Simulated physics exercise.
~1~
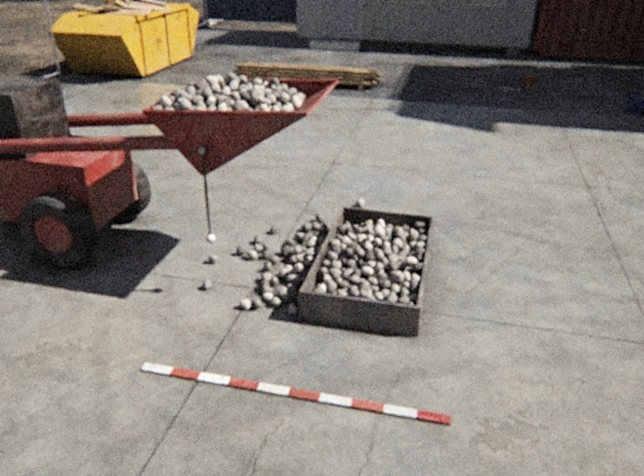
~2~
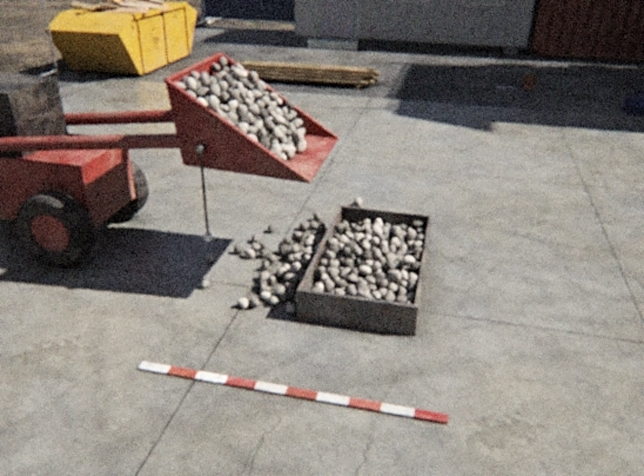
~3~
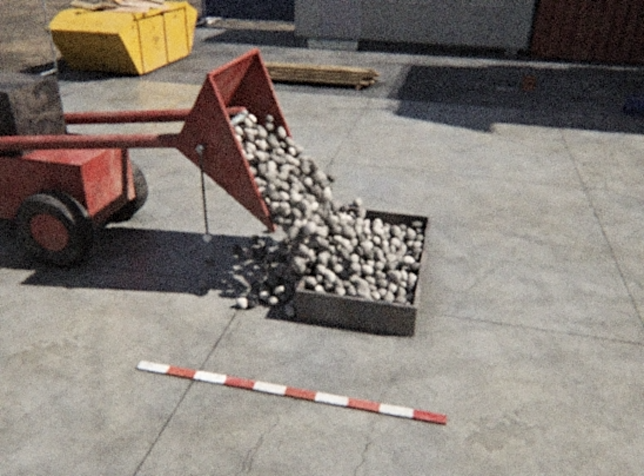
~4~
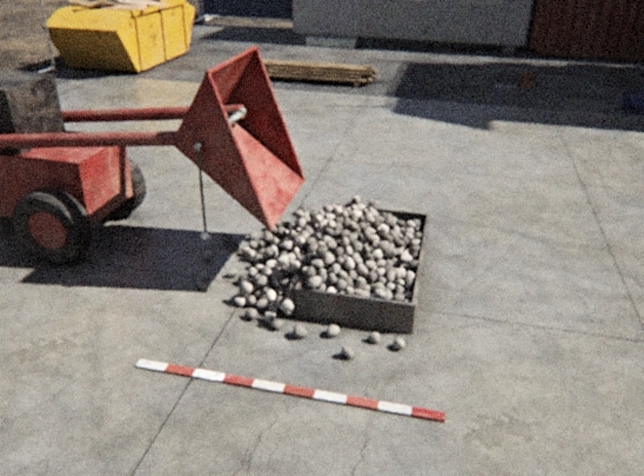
On a sunlit concrete yard, a red loader holds its raised bucket, heaped with rounded grey stones, beside a low dark bin already well filled, with more stones lying on the ground at its left. The bucket tips forward and its load slides toward the front lip. As it tilts steeply, the stones pour out in a thick stream, landing in the bin and on the pile beside it. The emptied bucket then stays tipped. Stones end up heaped high in the bin, spilling over its left side, with a few scattered in front near the red and white staff.
